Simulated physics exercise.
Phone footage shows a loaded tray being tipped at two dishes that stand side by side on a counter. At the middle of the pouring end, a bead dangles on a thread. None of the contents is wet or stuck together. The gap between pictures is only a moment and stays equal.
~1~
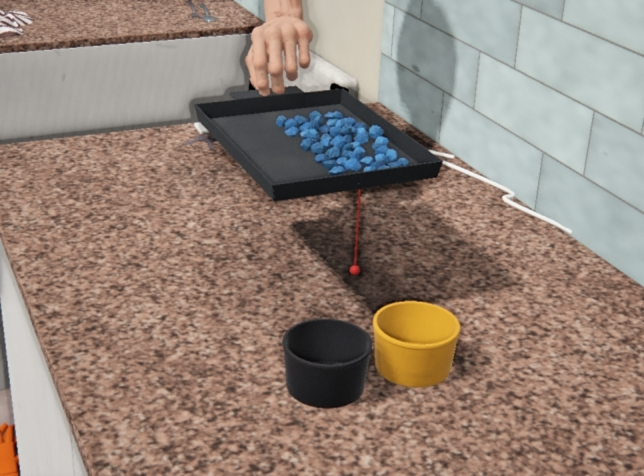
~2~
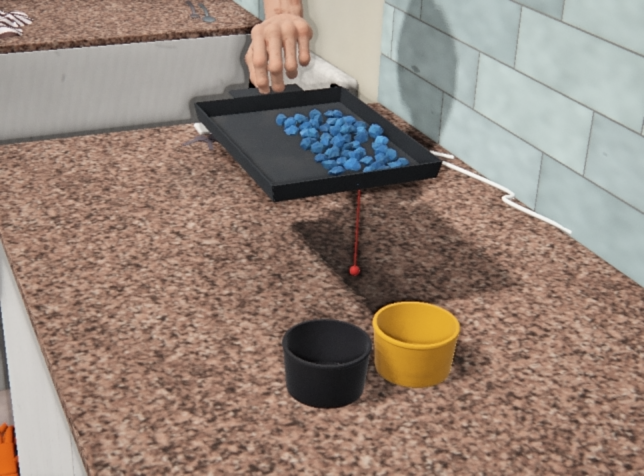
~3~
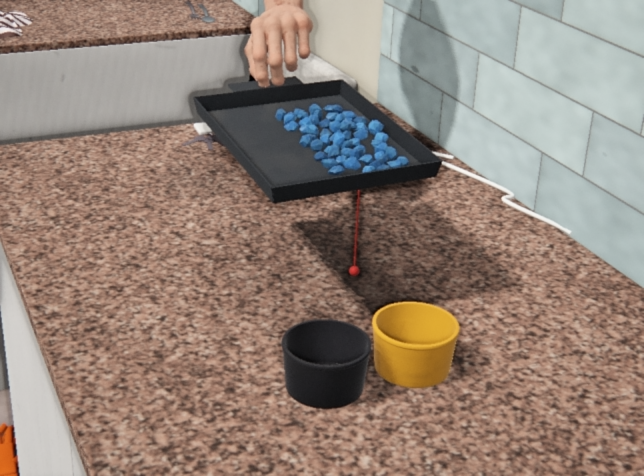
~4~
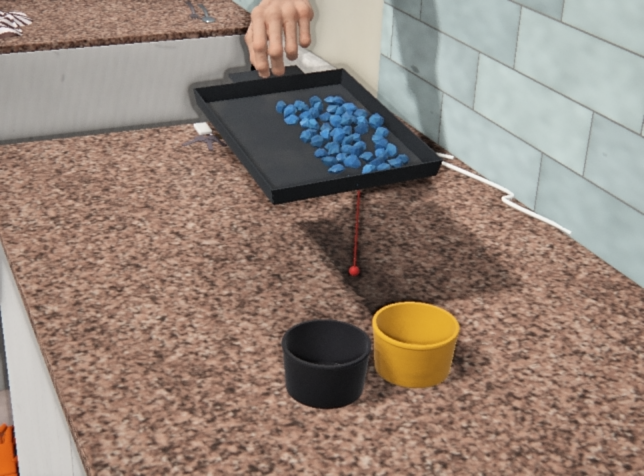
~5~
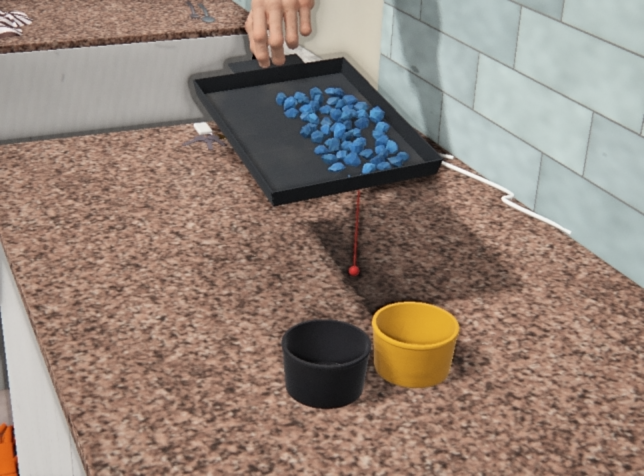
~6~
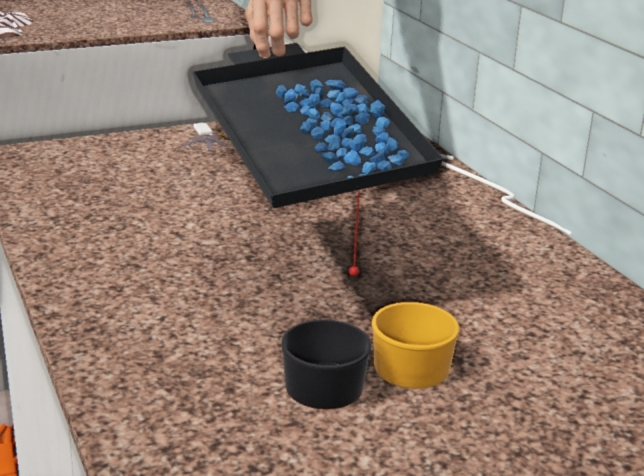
A dark tray of blue stones, gripped by a hand at its far end, gradually tilts as that end rises above a speckled counter, while a red bead hangs beneath it and the black and yellow dishes stay still.
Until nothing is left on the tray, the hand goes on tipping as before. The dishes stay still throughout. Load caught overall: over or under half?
The dishes will catch only a minority of the load.
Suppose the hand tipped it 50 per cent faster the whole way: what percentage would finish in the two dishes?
It would come out near 10 per cent.
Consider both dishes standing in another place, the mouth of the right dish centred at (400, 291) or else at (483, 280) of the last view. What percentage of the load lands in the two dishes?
It would be roughly 60 per cent, followed by roughly 10 per cent.
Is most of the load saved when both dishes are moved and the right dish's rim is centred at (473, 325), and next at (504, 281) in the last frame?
So that's a lesser portion the first time round, a lesser portion the second.
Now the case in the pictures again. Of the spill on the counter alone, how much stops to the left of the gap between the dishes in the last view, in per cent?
Some 90 %.
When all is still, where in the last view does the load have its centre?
Once it all stops, the middle lies near (314, 354).
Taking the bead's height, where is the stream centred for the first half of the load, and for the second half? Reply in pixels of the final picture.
Around (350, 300) at first; around (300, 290) after that.
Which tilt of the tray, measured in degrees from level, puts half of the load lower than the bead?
105°, roughly.
Just after the last frame, tray tipped steeply; almost all on the tray; just a few in the air.
A moment on, tray tipped right over; almost all on the tray; just a few outside both.
Further on, tray tipped past a quarter turn; just a few in the left dish; roughly a quarter in the right dish; the larger part outside both.
When it is over, tray tipped past a quarter turn; just a few in the left dish; roughly a quarter in the right dish; the larger part outside both.
